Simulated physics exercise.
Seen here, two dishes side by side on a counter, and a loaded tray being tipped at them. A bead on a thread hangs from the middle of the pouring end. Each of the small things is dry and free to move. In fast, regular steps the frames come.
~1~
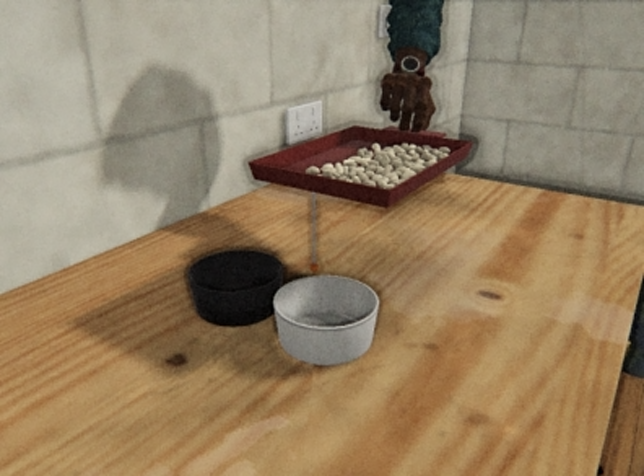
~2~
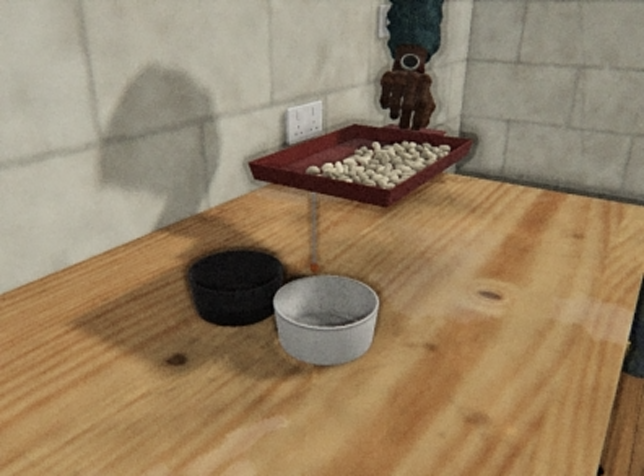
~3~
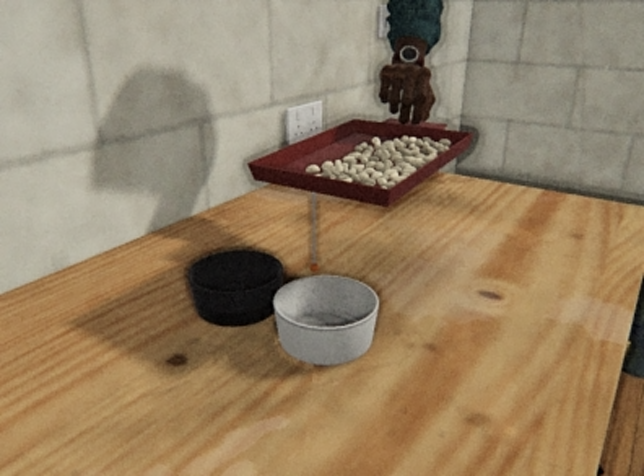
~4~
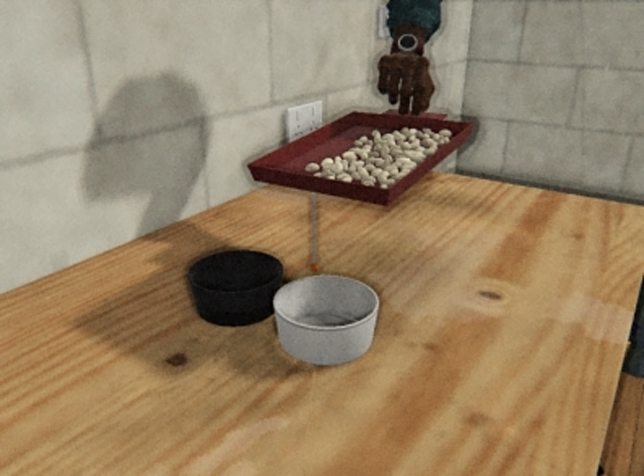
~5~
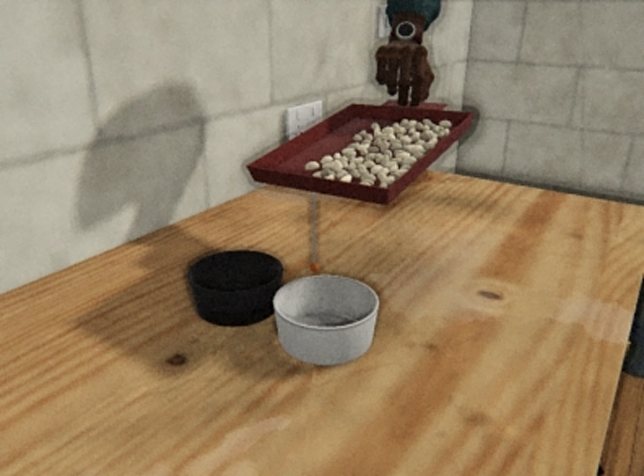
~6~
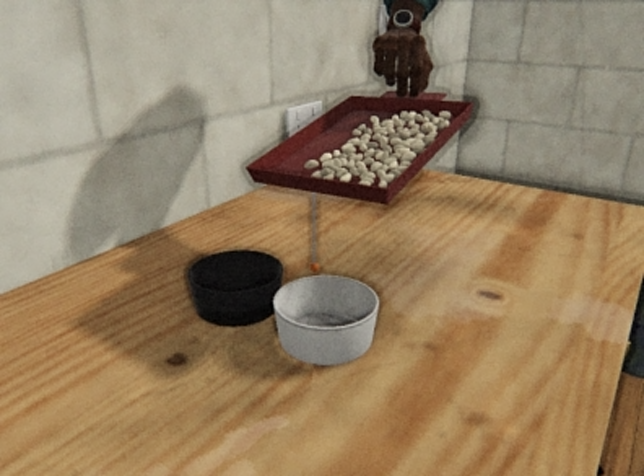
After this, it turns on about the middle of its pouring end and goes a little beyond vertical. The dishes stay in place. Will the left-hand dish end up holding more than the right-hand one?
Yes.
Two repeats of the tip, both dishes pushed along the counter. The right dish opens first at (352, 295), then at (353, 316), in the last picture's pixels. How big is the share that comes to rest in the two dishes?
50 % for the first, 80 % for the second.
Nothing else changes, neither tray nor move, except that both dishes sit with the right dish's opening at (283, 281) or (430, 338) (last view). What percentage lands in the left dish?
First try: Roughly 0 per cent; second try: Roughly 40 per cent.
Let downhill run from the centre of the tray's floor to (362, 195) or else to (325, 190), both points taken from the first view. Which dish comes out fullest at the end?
The first slope favours the dish to the right, the second the dish to the right.
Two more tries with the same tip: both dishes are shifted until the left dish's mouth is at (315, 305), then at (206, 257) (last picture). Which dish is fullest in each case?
Try 1 - the dish at left; try 2 - the dish at right.
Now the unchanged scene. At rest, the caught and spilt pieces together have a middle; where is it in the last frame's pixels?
Roughly at (246, 314).
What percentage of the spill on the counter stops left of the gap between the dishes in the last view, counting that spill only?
Around 80 %.
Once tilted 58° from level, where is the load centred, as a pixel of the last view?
The load's middle is around (322, 152).
Just after the last frame, tray tipped steeply; almost all on the tray; just a few in the air.
A moment on, tray tipped right over; almost all on the tray; just a few in the left dish; just a few outside both.
Further on, tray tipped past a quarter turn; roughly a quarter in the right dish; roughly half in the left dish; roughly a quarter outside both.
When it is over, tray tipped past a quarter turn; roughly a quarter in the right dish; roughly half in the left dish; roughly a quarter outside both.
